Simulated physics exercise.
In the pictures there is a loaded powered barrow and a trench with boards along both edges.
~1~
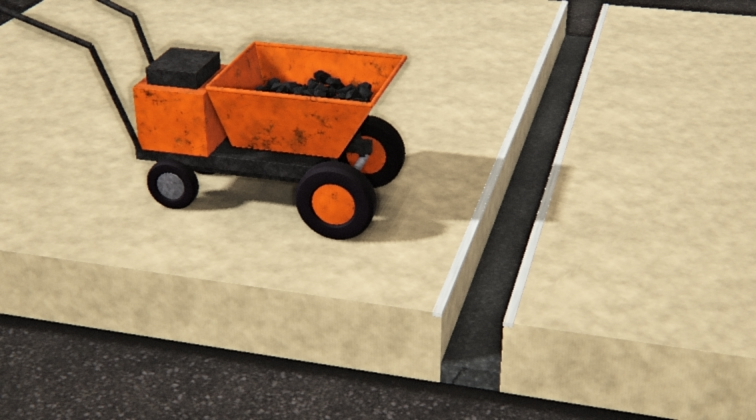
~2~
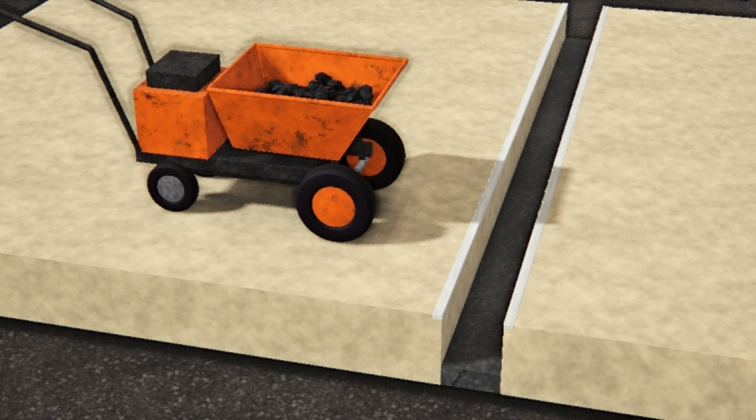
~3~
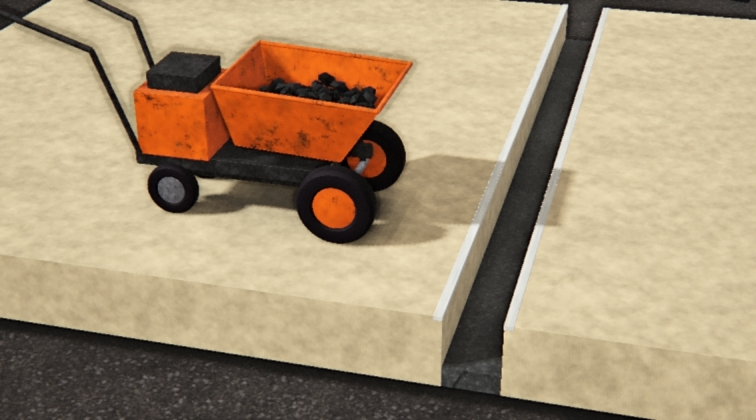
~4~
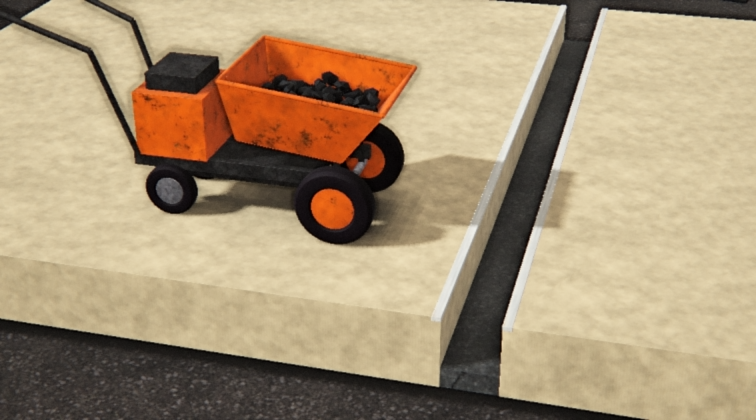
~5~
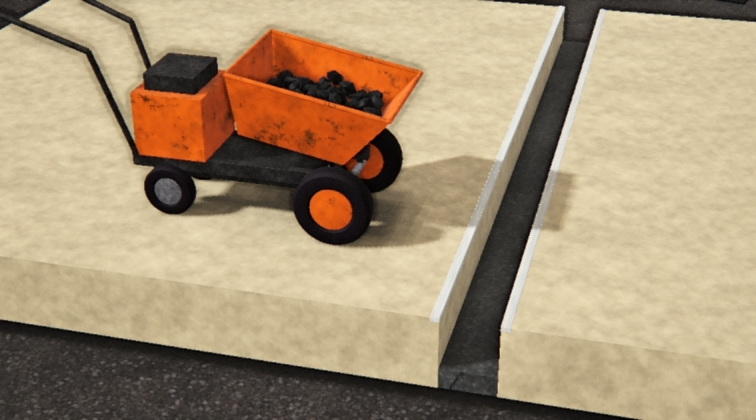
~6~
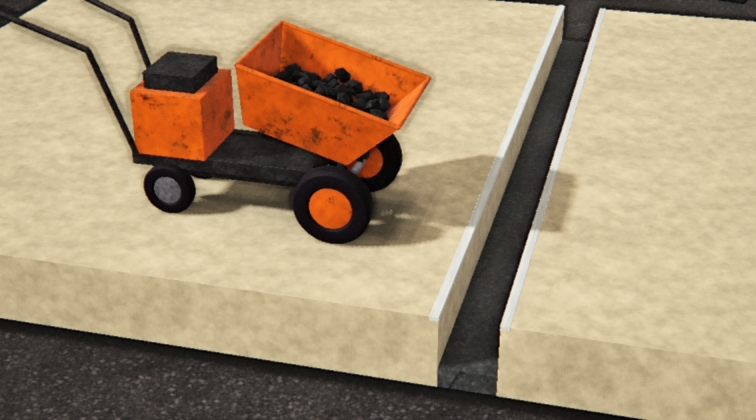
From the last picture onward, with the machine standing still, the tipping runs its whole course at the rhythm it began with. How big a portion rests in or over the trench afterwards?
A majority of it.
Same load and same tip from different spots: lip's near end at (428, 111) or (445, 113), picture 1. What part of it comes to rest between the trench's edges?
About 30 and 0 per cent.
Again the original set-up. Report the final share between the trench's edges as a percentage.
I'd estimate near 85 per cent.
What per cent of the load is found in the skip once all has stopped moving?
About 5 in a hundred.
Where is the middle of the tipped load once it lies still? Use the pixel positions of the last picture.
Roughly at pixel (496, 265).
Soon, skip tipped steeply; all in the skip.
A while on, skip tipped right over; most in the skip; a stray few short of the trench; a small part in or heaped over the trench.
Towards the end, skip tipped right over; about a quarter in the skip; a small part short of the trench; most in or heaped over the trench; a stray few beyond it.
Finally, skip tipped right over; a small part in the skip; a small part short of the trench; most in or heaped over the trench; a stray few beyond it.
